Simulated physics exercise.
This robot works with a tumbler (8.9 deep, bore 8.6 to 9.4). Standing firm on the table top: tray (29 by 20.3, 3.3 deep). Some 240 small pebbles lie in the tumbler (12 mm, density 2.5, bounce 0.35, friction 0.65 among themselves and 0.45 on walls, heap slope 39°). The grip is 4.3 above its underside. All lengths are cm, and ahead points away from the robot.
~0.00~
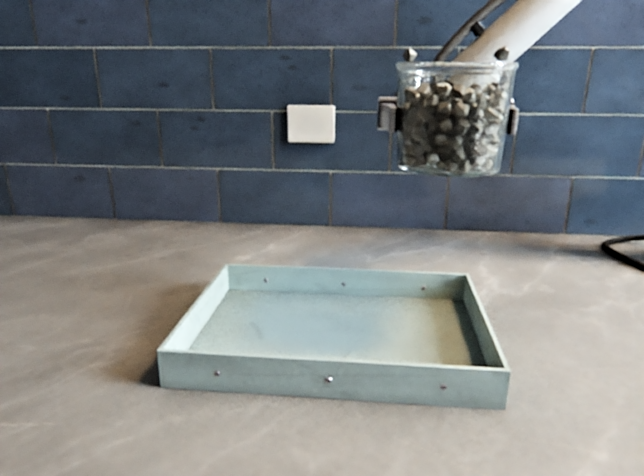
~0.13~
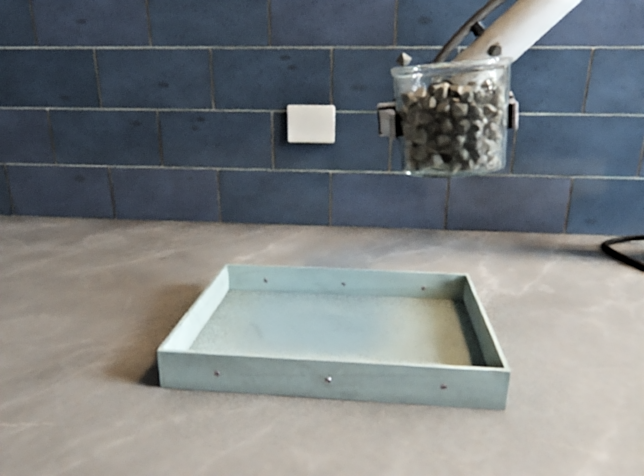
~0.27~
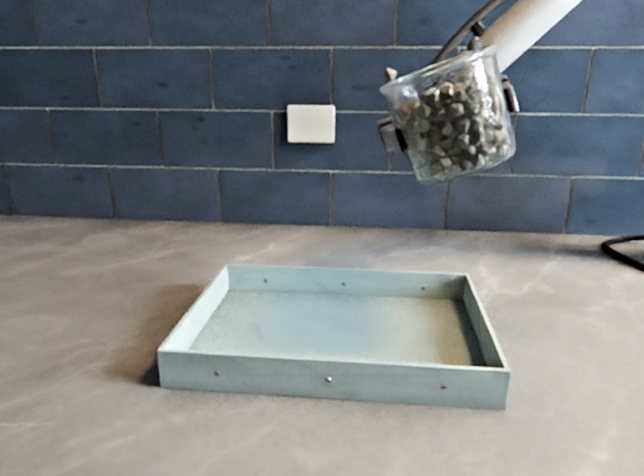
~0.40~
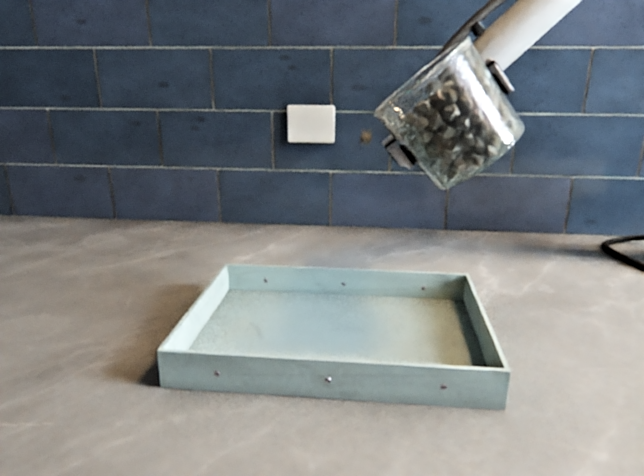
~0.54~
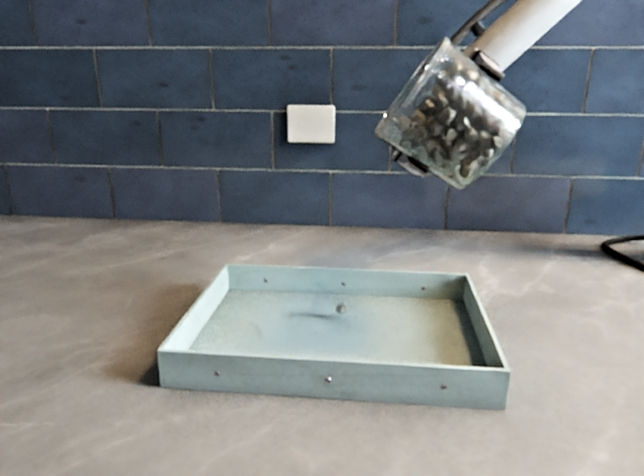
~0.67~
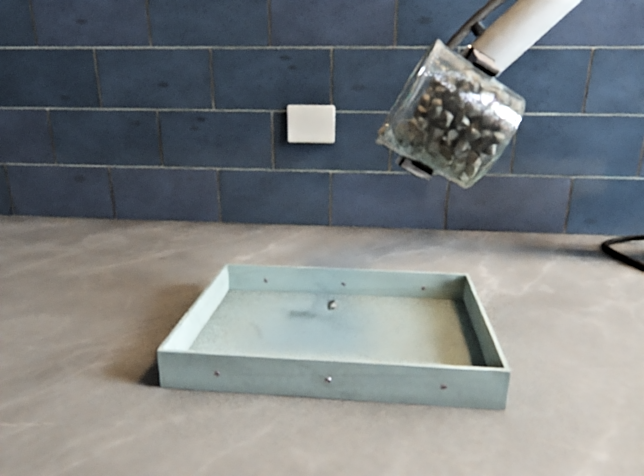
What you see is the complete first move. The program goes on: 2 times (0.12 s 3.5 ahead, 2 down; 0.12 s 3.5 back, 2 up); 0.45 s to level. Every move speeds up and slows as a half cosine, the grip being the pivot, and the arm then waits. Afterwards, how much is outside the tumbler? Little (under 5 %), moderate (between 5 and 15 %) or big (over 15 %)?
Share outside the tumbler: Moderate (between 5 and 15 %).
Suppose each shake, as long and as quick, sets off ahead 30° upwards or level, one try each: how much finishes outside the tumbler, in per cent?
Some 40 and 20 per cent.
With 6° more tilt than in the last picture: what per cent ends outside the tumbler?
Some 15 per cent.
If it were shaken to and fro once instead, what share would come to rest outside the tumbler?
It would be near 5 per cent.
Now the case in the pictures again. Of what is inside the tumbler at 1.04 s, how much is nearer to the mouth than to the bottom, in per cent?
About 40 per cent.
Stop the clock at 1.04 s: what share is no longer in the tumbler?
About 5 per cent by then.
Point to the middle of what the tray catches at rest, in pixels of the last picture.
Around (287, 321).
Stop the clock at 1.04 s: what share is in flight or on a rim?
Roughly 2 per cent.
After 1.04 s, tilted 61° forward, highest piece 23 above the table; 225 in the tumbler, 11 in the tray, 4 in flight or on a rim.
After 1.41 s, tilted 22° forward, highest piece 26 above the table; 220 in the tumbler, 20 in the tray.
After 1.80 s, level, highest piece 27 above the table; 220 in the tumbler, 20 in the tray.
After 2.85 s, level, highest piece 27 above the table; 220 in the tumbler, 20 in the tray.
In the end, 220 in the tumbler, 20 in the tray. That is 8 % outside the tumbler.
